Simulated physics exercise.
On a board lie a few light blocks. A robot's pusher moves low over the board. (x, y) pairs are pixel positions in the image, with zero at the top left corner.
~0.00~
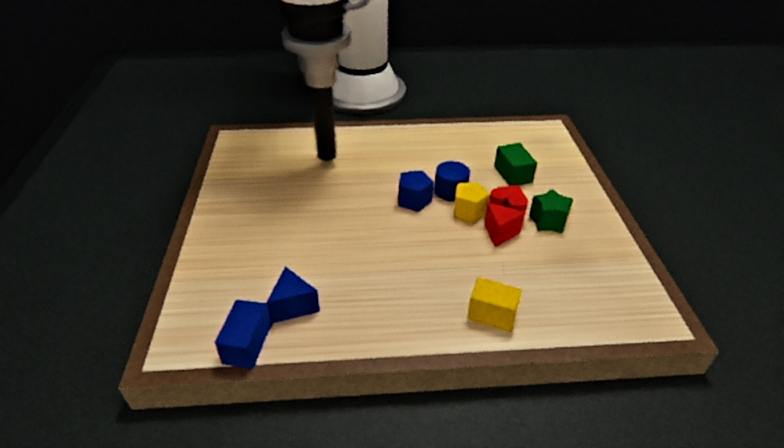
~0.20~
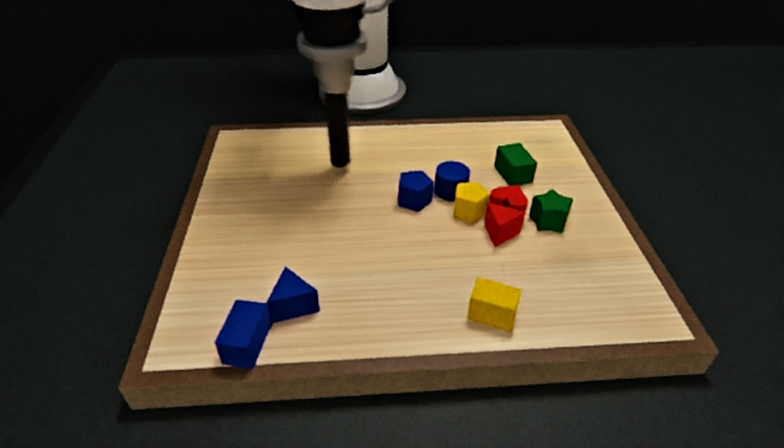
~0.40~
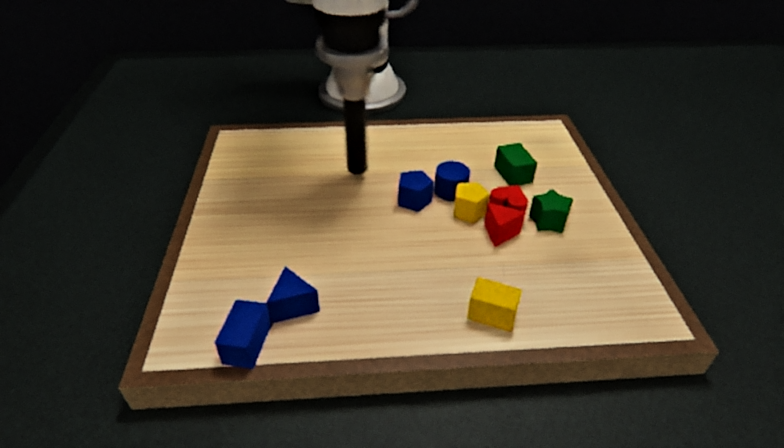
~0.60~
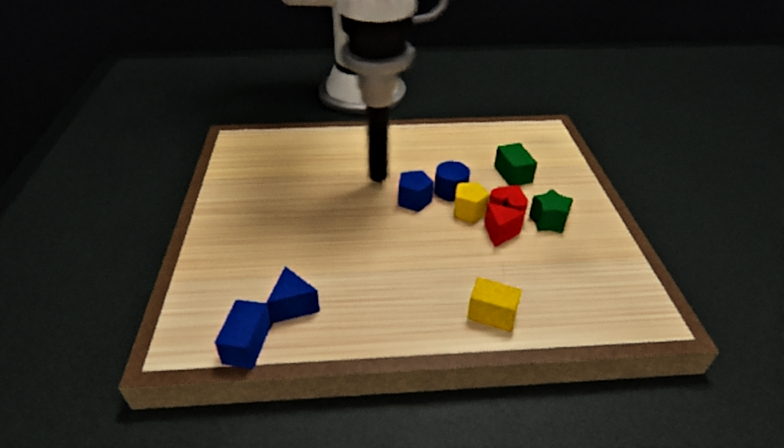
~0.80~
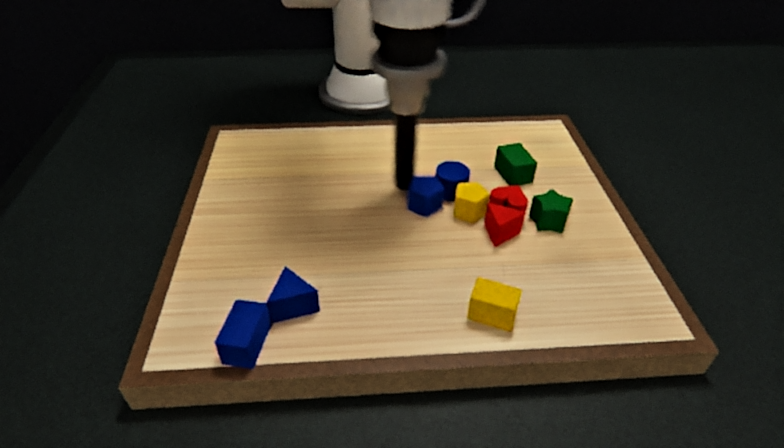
In the video, a robot's dark pusher moves rightward and slightly nearer over a wooden board scattered with coloured blocks, then meets a blue pentagonal block and nudges it a little to the right, beside a blue cylinder.
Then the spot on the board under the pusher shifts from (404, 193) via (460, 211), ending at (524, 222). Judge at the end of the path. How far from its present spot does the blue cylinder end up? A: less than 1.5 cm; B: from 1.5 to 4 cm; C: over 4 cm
Choice A: Less than 1.5 cm.
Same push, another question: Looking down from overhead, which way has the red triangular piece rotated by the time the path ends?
The twist is clockwise.
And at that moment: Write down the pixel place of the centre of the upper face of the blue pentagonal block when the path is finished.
Located at (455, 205).
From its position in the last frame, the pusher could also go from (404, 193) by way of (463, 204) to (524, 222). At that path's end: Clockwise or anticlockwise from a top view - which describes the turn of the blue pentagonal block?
Looking down on the board, it turns clockwise.
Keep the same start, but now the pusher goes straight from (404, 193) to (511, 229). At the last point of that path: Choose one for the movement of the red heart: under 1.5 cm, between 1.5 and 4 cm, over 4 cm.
It gets moved over 4 cm.
The first path, step by step. One third of the way, pusher (443, 196); blue pentagonal block (448, 201), turned 65° clockwise; blue cylinder (457, 170); yellow pentagonal block (478, 193), turned 25° anticlockwise; red heart (516, 194).
Two thirds of the way, pusher (484, 208); blue pentagonal block (455, 206), turned 100° clockwise; blue cylinder (458, 170); yellow pentagonal block (512, 194), turned 75° anticlockwise; red triangular piece (518, 217), turned 65° clockwise; red heart (540, 191), turned 35° clockwise.
At the end, pusher (526, 213); blue pentagonal block (455, 206), turned 100° clockwise; blue cylinder (458, 170); yellow pentagonal block (545, 190), turned 140° anticlockwise; red triangular piece (522, 217), turned 90° clockwise; red heart (563, 179), turned 30° clockwise.
